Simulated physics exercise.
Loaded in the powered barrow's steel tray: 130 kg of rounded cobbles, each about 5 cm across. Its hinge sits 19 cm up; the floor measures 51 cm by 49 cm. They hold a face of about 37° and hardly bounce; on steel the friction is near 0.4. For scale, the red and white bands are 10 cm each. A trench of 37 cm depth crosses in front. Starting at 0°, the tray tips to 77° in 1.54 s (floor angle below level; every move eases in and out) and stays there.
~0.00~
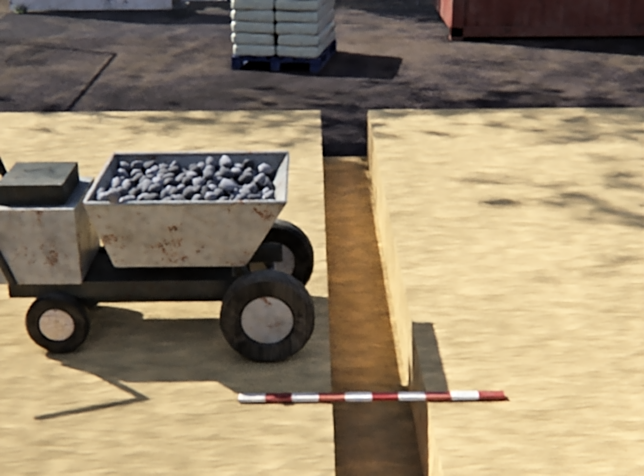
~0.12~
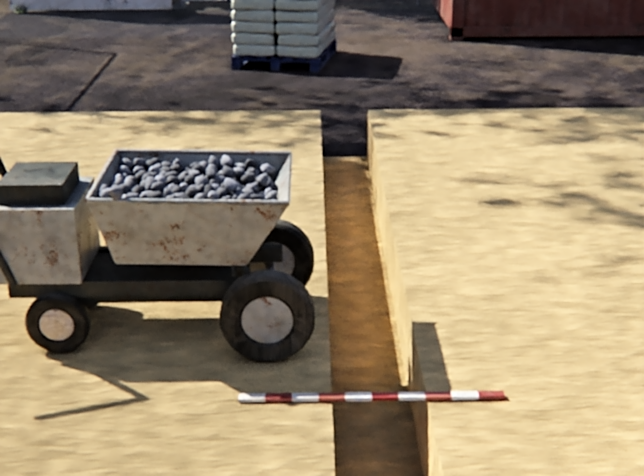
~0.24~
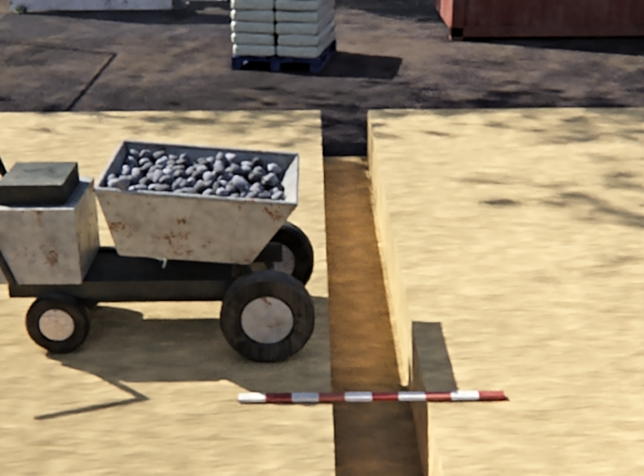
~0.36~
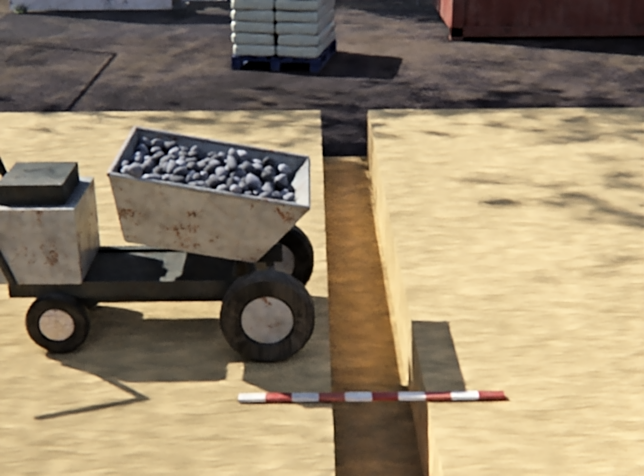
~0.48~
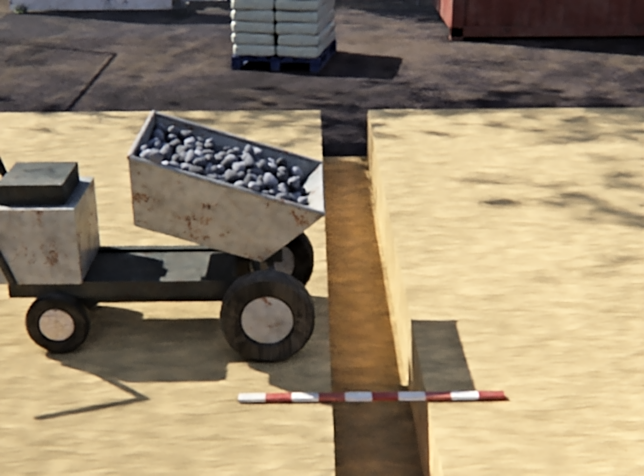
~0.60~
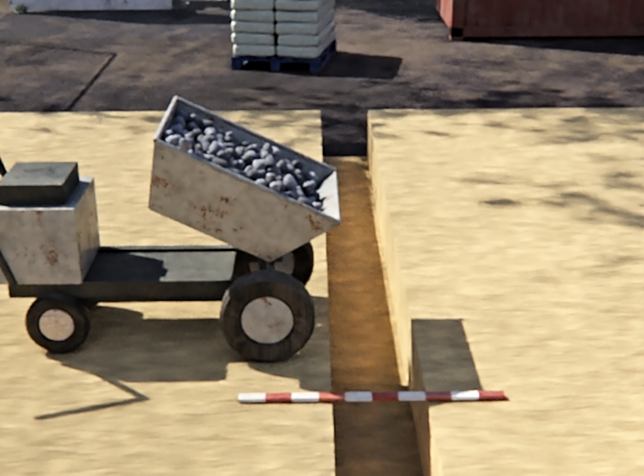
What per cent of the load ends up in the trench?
Some 40 per cent of it.
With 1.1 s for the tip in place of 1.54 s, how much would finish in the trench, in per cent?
It would be near 35 per cent.
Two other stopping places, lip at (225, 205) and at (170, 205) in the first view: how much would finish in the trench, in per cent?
About 90 and 85 per cent.
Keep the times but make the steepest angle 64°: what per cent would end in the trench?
Then about 35 per cent.
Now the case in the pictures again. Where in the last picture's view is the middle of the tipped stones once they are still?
Around (437, 321).
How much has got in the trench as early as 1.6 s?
About 10 per cent by then.
After 1.2 s the floor is at 65°; 98 % in the tray, 2 % in the trench; the foremost stones are at (412, 262).
After 1.6 s the floor is at 77°; 45 % in the tray, 9 % in the trench, 46 % past the trench; the foremost stones are at (566, 331).
After 2.0 s the floor is at 77°; 21 % in the tray, 18 % in the trench, 61 % past the trench; the foremost stones are past the picture's edge.
After 3.9 s the floor is at 77°; 0 % in the tray, 40 % in the trench, 60 % past the trench; the foremost stones are past the picture's edge.
